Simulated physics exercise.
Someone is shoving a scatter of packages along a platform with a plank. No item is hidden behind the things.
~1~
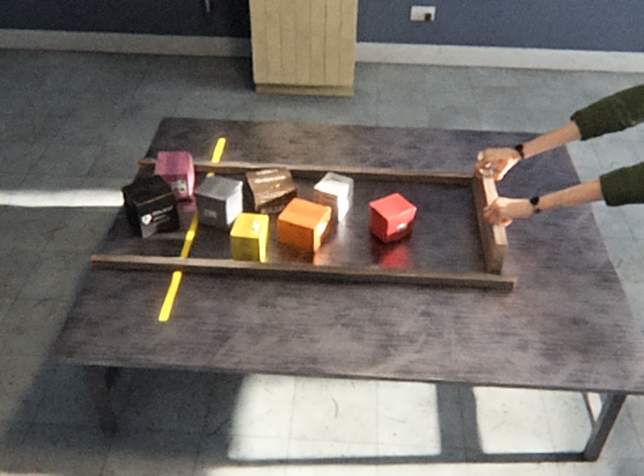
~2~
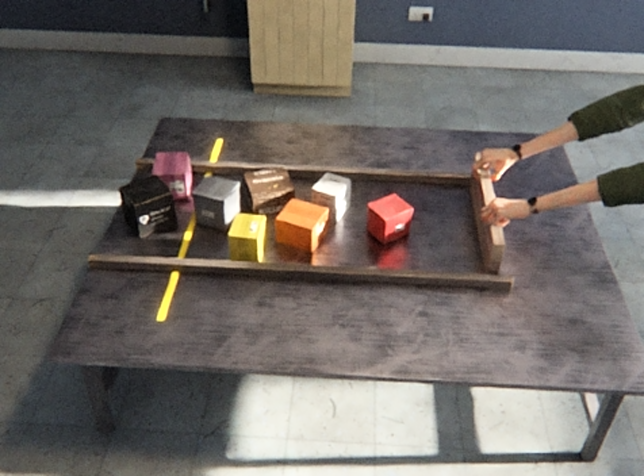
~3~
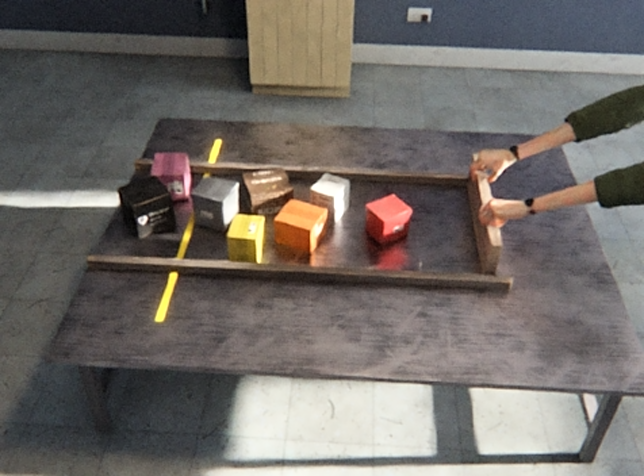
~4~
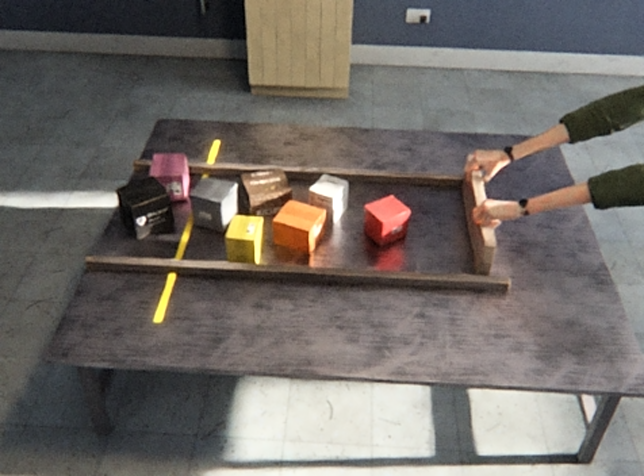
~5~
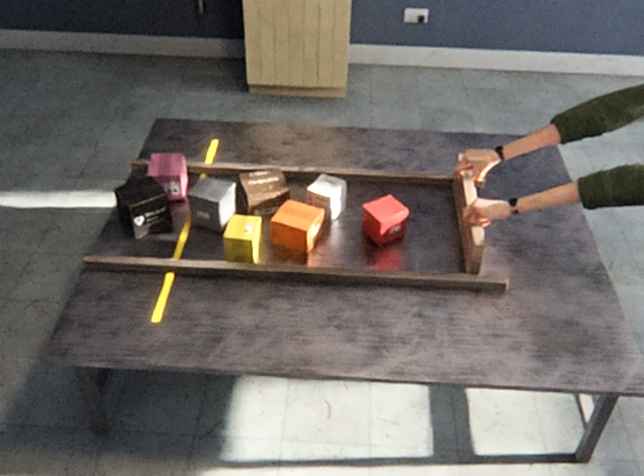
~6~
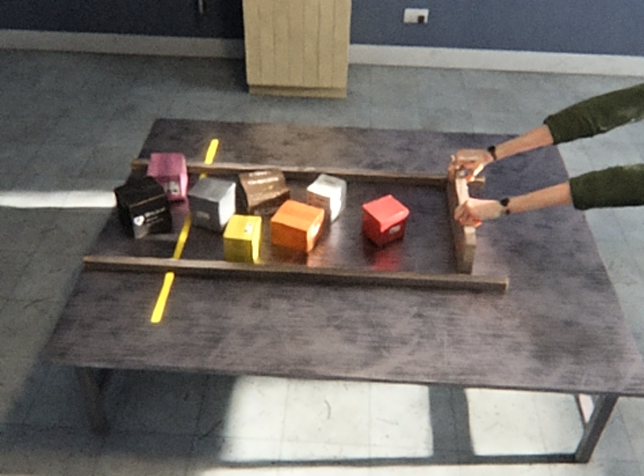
The clip opens on a dark table where two hands hold a plank at the right end of two rails, with a scatter of colourful boxes between them and a yellow tape line at left. The hands slide the plank slightly left towards the red box, while the boxes stay essentially still.
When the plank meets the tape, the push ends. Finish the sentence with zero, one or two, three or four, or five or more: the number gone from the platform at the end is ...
The number gone from the platform at the end is one or two.
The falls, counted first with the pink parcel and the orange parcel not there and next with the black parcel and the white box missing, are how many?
First try: 1 fallen; other try: 0.
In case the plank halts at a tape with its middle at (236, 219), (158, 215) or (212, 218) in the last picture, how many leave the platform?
In order: 0, 4 and 0.
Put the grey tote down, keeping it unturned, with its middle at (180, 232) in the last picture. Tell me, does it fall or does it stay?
Placed like that, it is still there afterwards.
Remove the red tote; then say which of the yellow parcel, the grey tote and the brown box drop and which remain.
The yellow parcel is still there. The grey tote is still there. The brown box is still there.
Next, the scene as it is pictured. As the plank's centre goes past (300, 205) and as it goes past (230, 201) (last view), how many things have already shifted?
That gives 6 for the first and 8 for the second.
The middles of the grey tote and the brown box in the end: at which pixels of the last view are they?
The first comes to rest at (130, 206), and the second at (147, 177).
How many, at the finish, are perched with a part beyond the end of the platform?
The count would be 0.
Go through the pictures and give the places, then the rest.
In the first frame, black parcel (151, 206); pink parcel (175, 176); grey tote (220, 204); plank (488, 212); tape (197, 215).
In the second frame, pink parcel (173, 176); yellow parcel (248, 238).
In the third frame, grey tote (216, 205); red tote (388, 221).
In the fourth frame, black parcel (145, 207); brown box (266, 192).
In the fifth frame, pink parcel (168, 177); orange parcel (297, 226).
In the sixth frame, black parcel (143, 207); pink parcel (168, 177); grey tote (212, 205); plank (460, 213); tape (190, 216).
Early on, none off yet; black parcel at rest near (143, 207); pink parcel at rest near (168, 177); grey tote at rest near (212, 205).
A while later, none off yet; black parcel at rest near (143, 207); pink parcel at rest near (168, 177); grey tote moving near (208, 205).
Further along, none off yet; black parcel travelled a little near (130, 204); pink parcel travelled a little near (157, 175); grey tote travelled about its own width near (174, 208).
Finally, the number that fall off is one or two; lost, pink parcel and black parcel.
